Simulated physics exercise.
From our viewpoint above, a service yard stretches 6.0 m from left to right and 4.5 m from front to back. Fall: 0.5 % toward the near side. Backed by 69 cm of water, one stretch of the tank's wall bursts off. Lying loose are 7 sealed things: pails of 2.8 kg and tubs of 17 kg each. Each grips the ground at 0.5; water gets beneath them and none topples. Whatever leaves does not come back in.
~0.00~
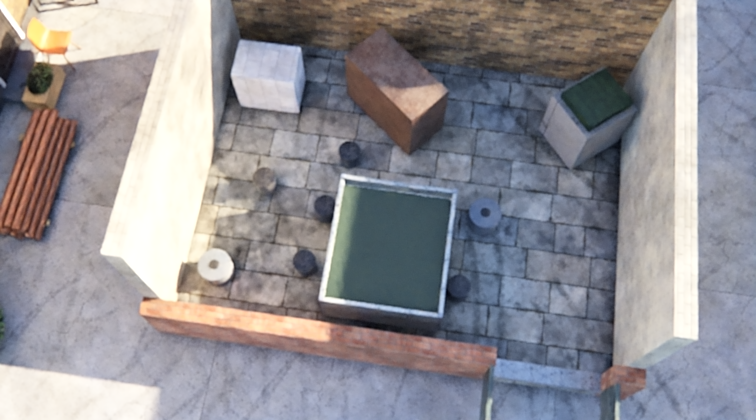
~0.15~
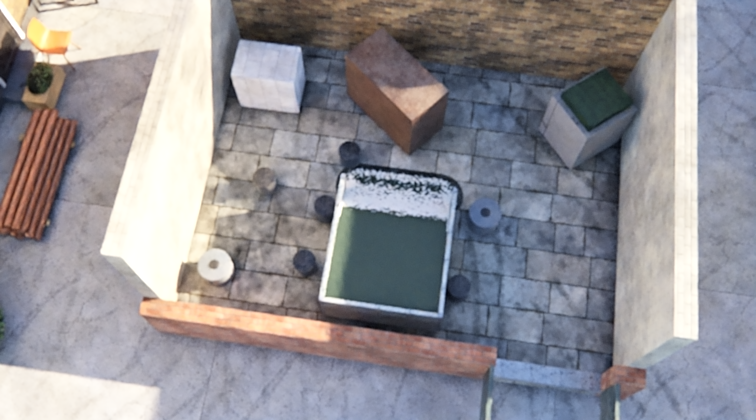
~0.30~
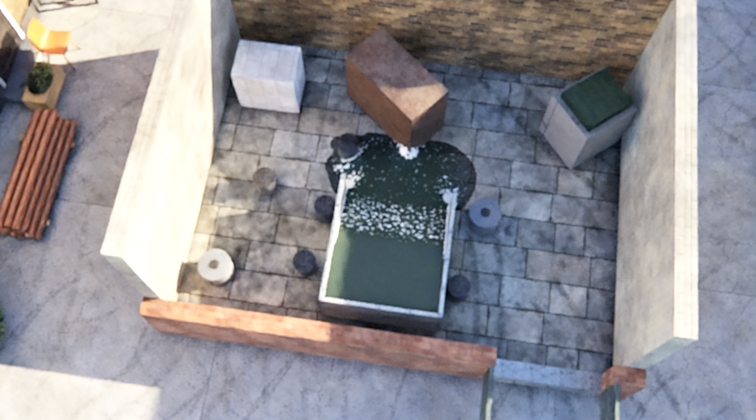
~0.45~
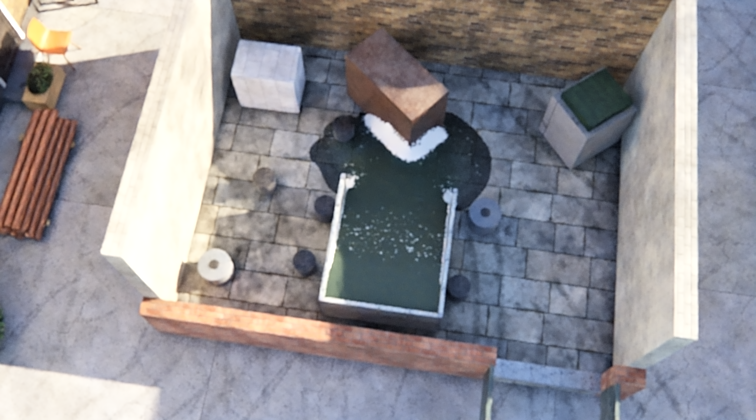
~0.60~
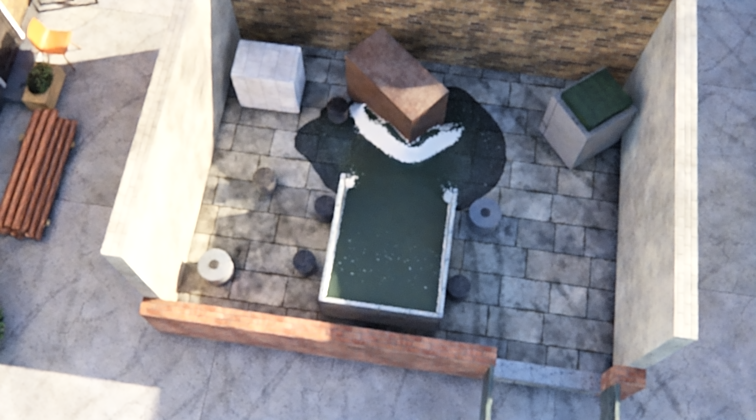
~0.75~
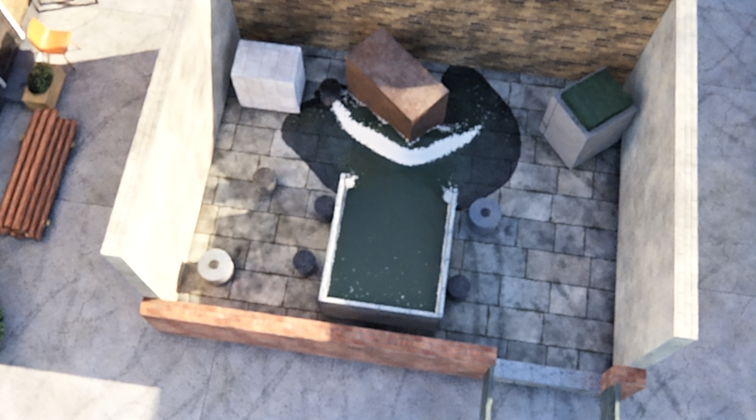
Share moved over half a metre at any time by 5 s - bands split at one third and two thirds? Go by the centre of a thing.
My bet is the share falls short of a third.
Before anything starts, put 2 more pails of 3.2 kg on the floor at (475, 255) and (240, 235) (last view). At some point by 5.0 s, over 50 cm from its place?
In the order asked they come out inside the limit, beyond the limit.
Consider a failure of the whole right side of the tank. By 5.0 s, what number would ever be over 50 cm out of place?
In that case the number is 2.
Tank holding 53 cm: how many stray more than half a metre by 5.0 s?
Then it comes to 1.
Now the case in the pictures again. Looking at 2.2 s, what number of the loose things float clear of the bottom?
I get 1.
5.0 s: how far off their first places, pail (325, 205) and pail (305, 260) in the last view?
Object 1: 0 cm. Object 2: 10 cm.
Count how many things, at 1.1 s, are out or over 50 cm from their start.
1 in all.
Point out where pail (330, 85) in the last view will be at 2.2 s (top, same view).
Somewhere near (241, 50) in the last view.
After 1.1 s 1 of 7 are over 50 cm from their spots; 0 afloat.
After 2.2 s 1 of 7 are over 50 cm from their spots; 1 afloat.
After 3.5 s 1 of 7 are over 50 cm from their spots; 1 afloat.
After 5.0 s 2 of 7 are over 50 cm from their spots, and 2 have been at some point; 2 afloat.
